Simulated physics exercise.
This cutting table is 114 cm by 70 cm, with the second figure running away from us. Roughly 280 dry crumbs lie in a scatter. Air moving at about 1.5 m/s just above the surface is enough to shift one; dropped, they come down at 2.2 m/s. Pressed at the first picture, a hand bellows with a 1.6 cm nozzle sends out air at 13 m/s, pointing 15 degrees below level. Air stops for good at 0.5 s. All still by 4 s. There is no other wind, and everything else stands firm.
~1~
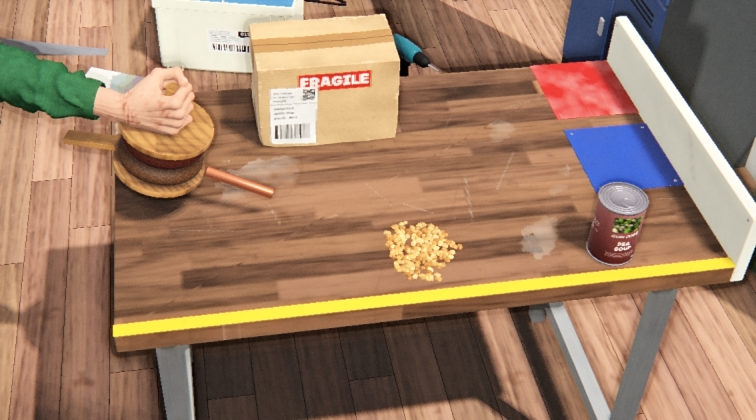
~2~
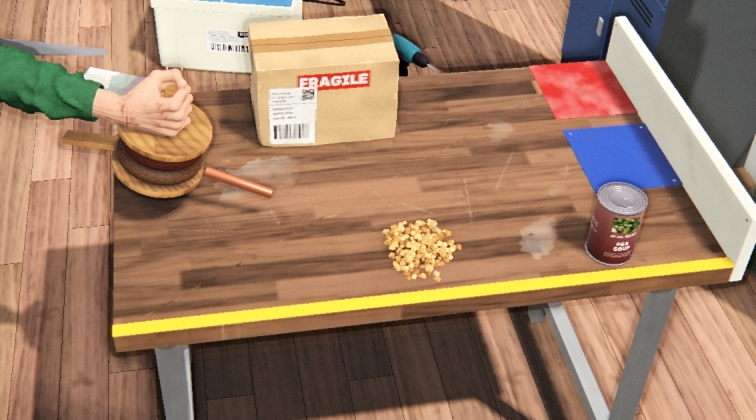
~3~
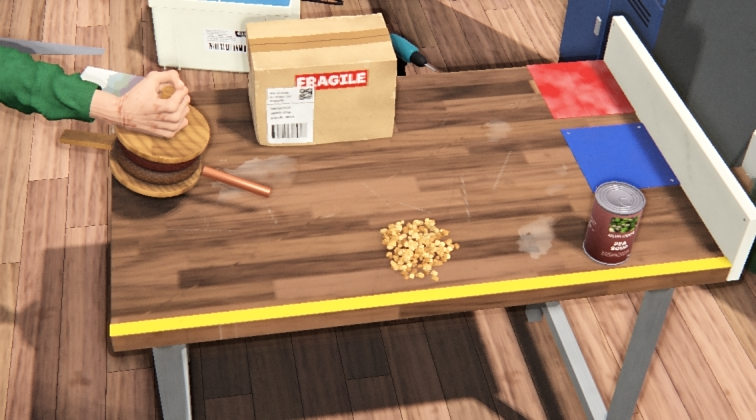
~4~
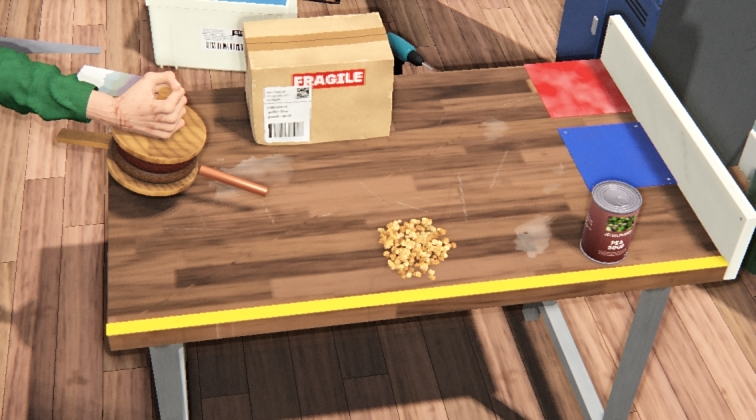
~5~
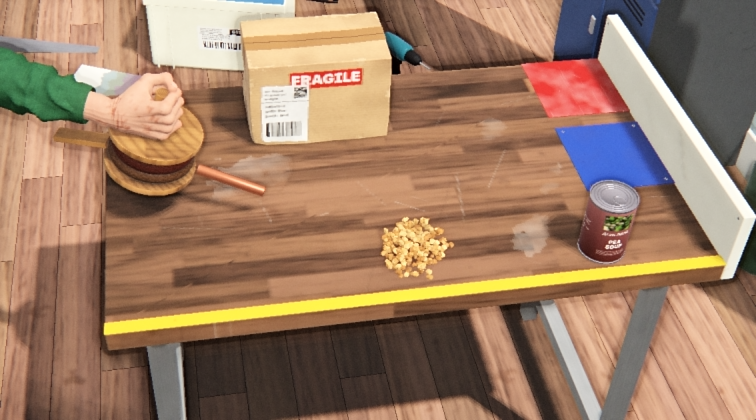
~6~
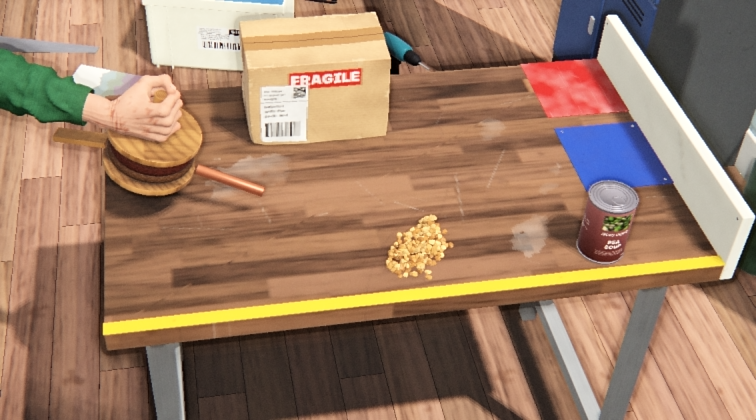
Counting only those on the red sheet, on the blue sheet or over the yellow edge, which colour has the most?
Yellow has the most.
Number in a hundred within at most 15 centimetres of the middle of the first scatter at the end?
I'd put the share at around 2 percent.
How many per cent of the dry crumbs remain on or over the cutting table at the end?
Estimate: Close to 30 percent.
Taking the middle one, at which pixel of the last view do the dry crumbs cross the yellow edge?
The middle of the crossings lies near (520, 288) in the last picture.
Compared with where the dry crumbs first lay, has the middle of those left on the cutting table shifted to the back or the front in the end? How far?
Shift toward the near edge, approx. 5 cm.
Then, 0.6 s after the last picture, 28 % are still on the top, 72 % are over the yellow edge, 0 % on the blue sheet and 0 % on the red sheet; the middle of those left on the top is near (573, 248).
Then, 1.0 s after the last picture, 28 % are still on the top, 72 % are over the yellow edge, 0 % on the blue sheet and 0 % on the red sheet; the middle of those left on the top is near (573, 248).
Then, 2.0 s after the last picture, 28 % are still on the top, 72 % are over the yellow edge, 0 % on the blue sheet and 0 % on the red sheet; the middle of those left on the top is near (573, 248).
Then, 3.8 s after the last picture, at the end, 72 % are over the yellow edge, 0 % on the blue sheet and 0 % on the red sheet; the middle of those left on the top is near (573, 248).
